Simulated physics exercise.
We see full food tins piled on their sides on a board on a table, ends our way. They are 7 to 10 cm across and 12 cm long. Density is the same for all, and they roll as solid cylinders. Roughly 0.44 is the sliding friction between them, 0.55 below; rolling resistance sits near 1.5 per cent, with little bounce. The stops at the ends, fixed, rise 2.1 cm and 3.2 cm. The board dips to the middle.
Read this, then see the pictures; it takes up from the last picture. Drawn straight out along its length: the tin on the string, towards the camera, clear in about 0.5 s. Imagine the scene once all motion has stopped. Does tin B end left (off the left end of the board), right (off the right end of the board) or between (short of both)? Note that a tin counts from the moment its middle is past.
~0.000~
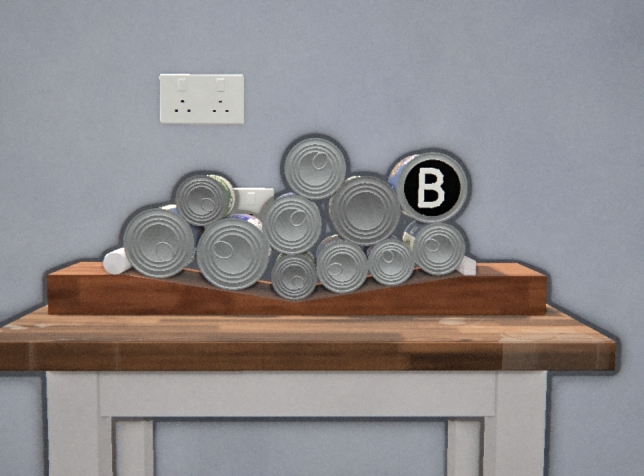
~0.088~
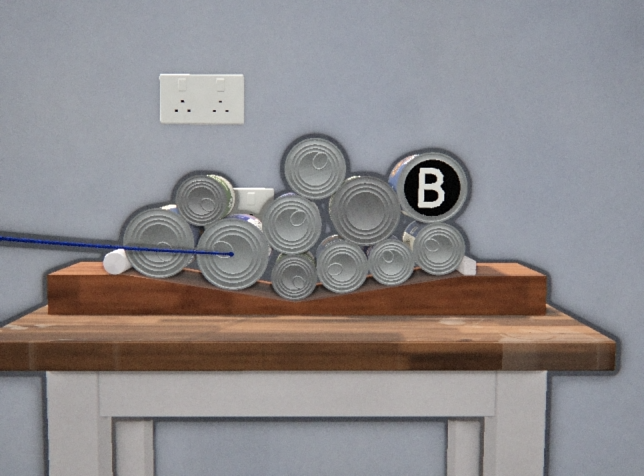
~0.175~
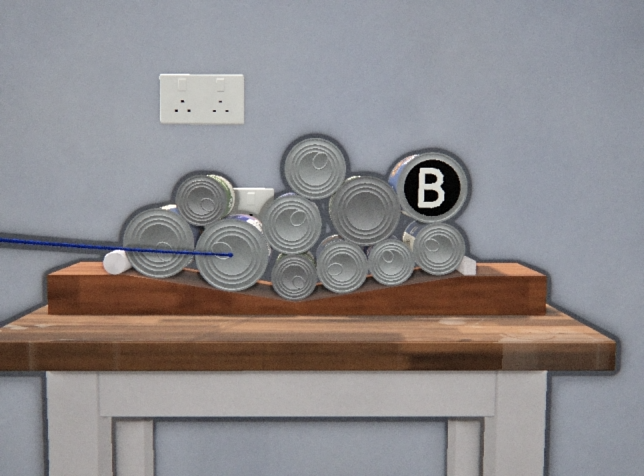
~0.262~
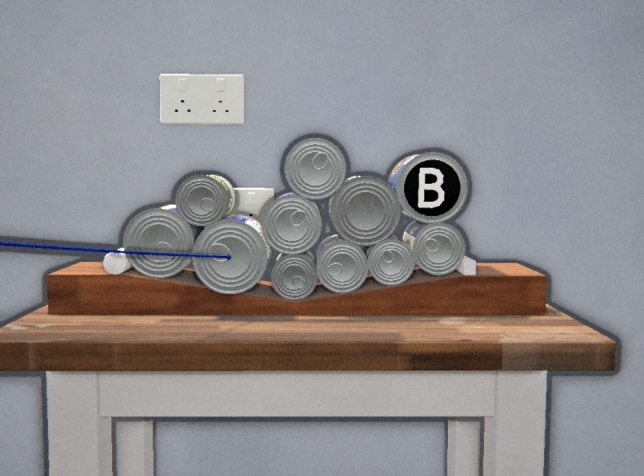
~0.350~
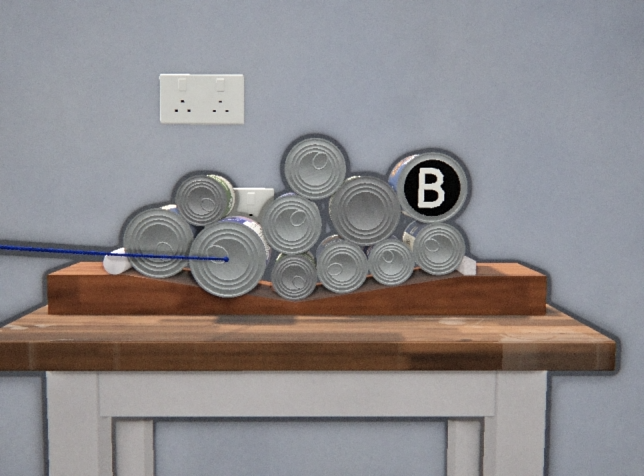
Tin B ends between.
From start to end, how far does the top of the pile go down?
Around 1 centimetres.
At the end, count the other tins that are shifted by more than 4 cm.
The count is 1.
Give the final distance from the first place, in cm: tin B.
Tin B: 0.
After 0.64 s, 0 now displaced over 4 cm; not one off the ends of the board; B in place.
After 0.72 s, 1 now displaced over 4 cm; not one off the ends of the board; B in place.
In the end, by 1.1 s, 1 moved over 4 cm; not one off the ends of the board; B in place; top of the pile 24 cm high, from 25 cm.
